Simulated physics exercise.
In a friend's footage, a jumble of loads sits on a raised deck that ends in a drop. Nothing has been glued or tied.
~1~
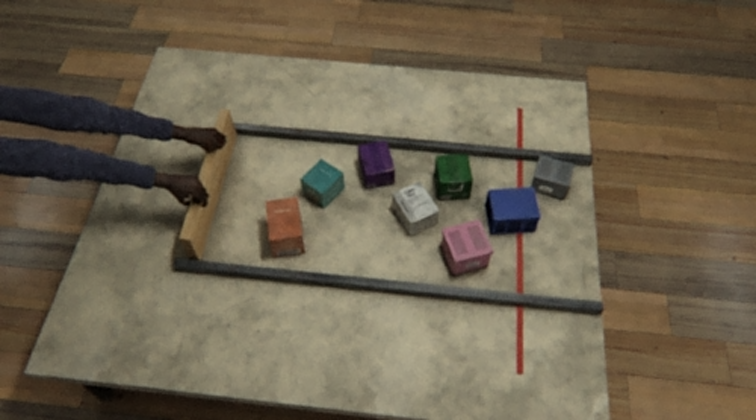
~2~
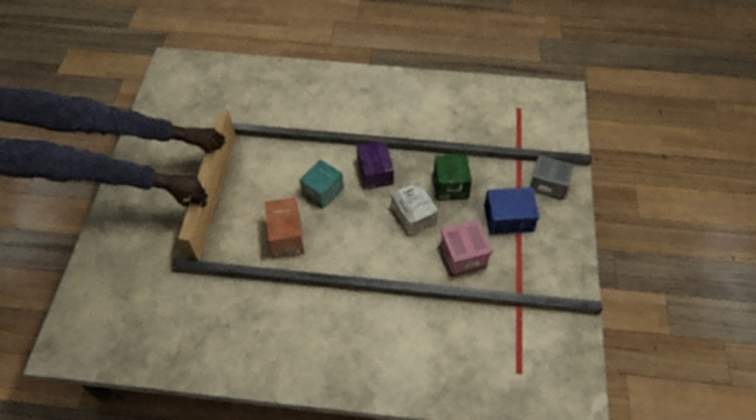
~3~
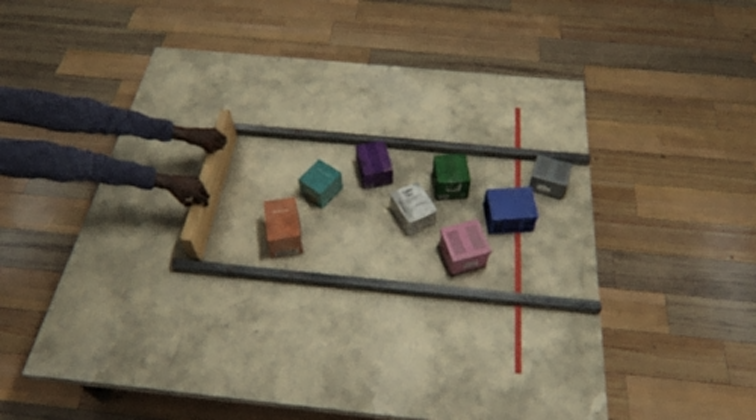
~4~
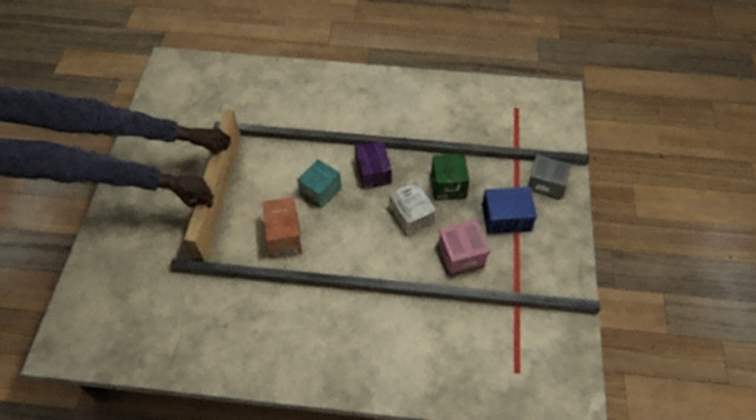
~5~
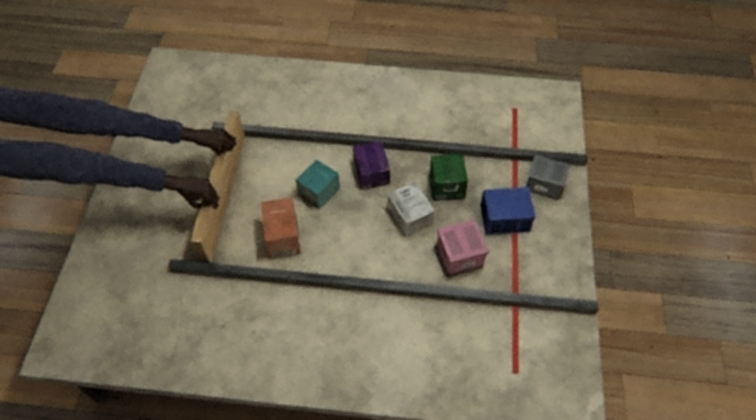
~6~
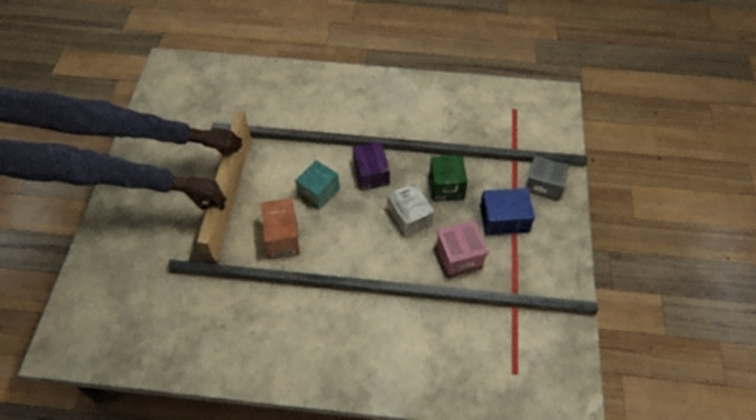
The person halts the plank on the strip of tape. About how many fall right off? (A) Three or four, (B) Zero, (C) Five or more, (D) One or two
Answer: D.
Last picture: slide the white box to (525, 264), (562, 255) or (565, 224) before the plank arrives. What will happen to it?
Taking the places in order, it falls away, then falls away, then falls away.
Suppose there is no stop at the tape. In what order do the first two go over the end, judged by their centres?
Order: Grey tote before blue crate.
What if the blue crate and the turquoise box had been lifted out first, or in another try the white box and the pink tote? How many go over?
First try 1, second try 1.
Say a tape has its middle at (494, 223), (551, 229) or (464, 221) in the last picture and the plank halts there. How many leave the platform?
Those tries give 0, 5 and 0.
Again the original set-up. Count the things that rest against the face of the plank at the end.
Contact count: 3.
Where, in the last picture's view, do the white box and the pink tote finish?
In the last picture the white box sits around (565, 230) and the pink tote around (571, 269).
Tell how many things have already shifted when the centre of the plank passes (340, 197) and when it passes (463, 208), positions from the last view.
Answer - first 3, then 8.
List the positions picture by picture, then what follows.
Grey tote (552, 178); blue crate (512, 211); pink tote (466, 248); plank (211, 183); tape (520, 225), in the first frame.
Blue crate (511, 211); purple parcel (376, 165), in the second frame.
Pink tote (464, 248); plank (211, 183), in the third frame.
Grey tote (548, 177); green parcel (450, 177), in the fourth frame.
Blue crate (507, 211); white box (410, 209), in the fifth frame.
Grey tote (546, 179); blue crate (507, 212); pink tote (461, 249); plank (227, 186); tape (515, 225), in the sixth frame.
Early on, none off yet; grey tote at rest near (546, 179); blue crate at rest near (507, 212); pink tote at rest near (461, 249).
A while later, none off yet; grey tote travelled a little near (552, 179); blue crate travelled about its own width near (547, 217); pink tote travelled about its own width near (512, 264).
Finally, the number that fall off is one or two; lost, blue crate and grey tote.
